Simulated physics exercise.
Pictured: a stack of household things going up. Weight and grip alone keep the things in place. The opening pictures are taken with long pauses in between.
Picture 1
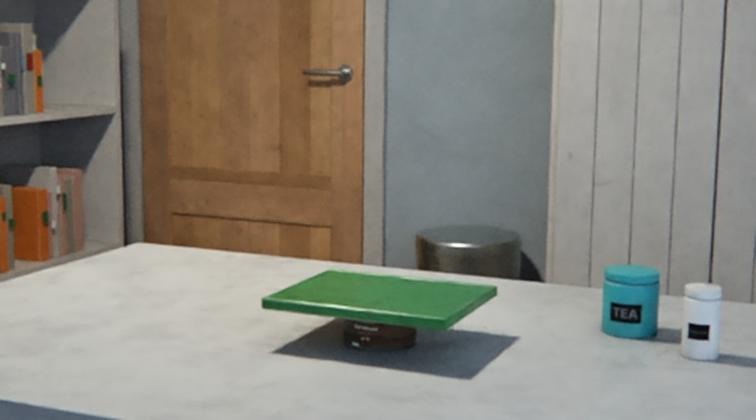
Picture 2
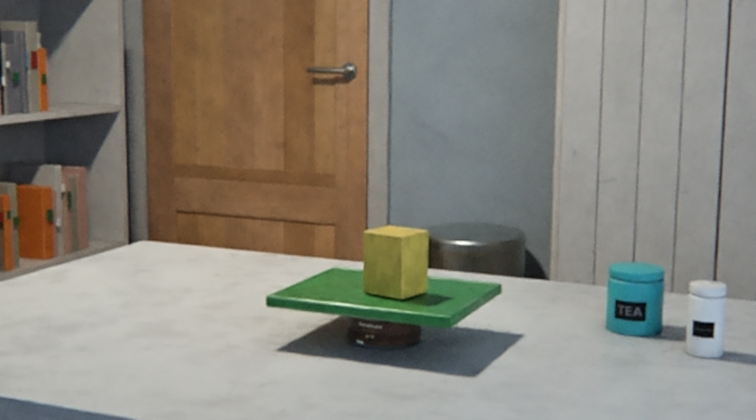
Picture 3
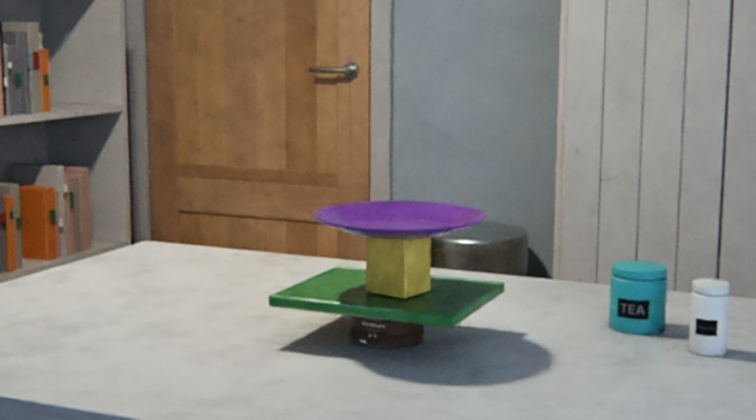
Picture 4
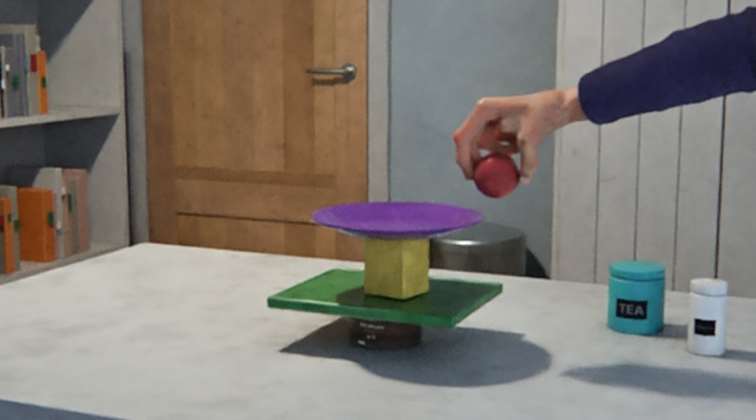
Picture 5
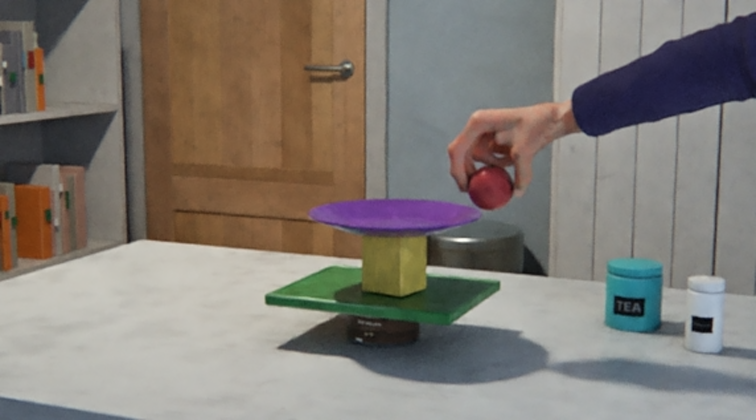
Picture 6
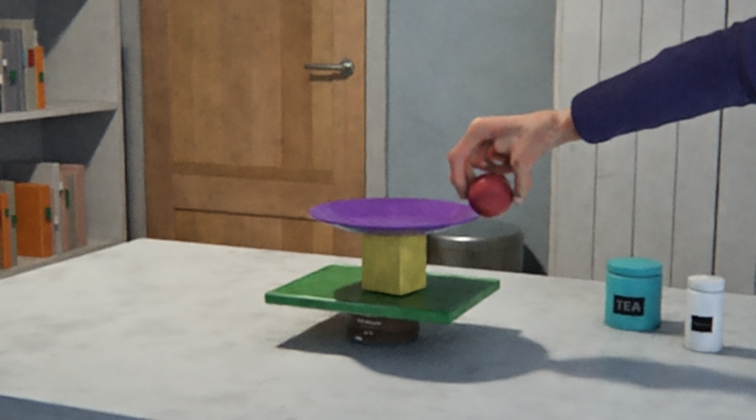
To begin with, a green tray sits on a dark base on a grey table, near a turquoise tea jar and a white one. A yellow block appears on the tray, then a purple dish on top of the block. A hand reaches in from the right and lowers a red tomato to the dish's right edge.
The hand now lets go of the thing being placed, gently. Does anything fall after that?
Most likely the pile will not stay as built.
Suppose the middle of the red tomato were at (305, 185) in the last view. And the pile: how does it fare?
After that, the pile falls over.
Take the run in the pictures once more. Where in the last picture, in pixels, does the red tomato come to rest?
I'd say around (529, 334) in the last view.
Then, 0.36 s later than the last frame, red tomato now fallen.
Then, 0.72 s later than the last frame, nothing new.
When it is over, fallen, red tomato; the other 6 as before. End places, in pixels of the last picture, red tomato near (530, 334). The pile gives way.
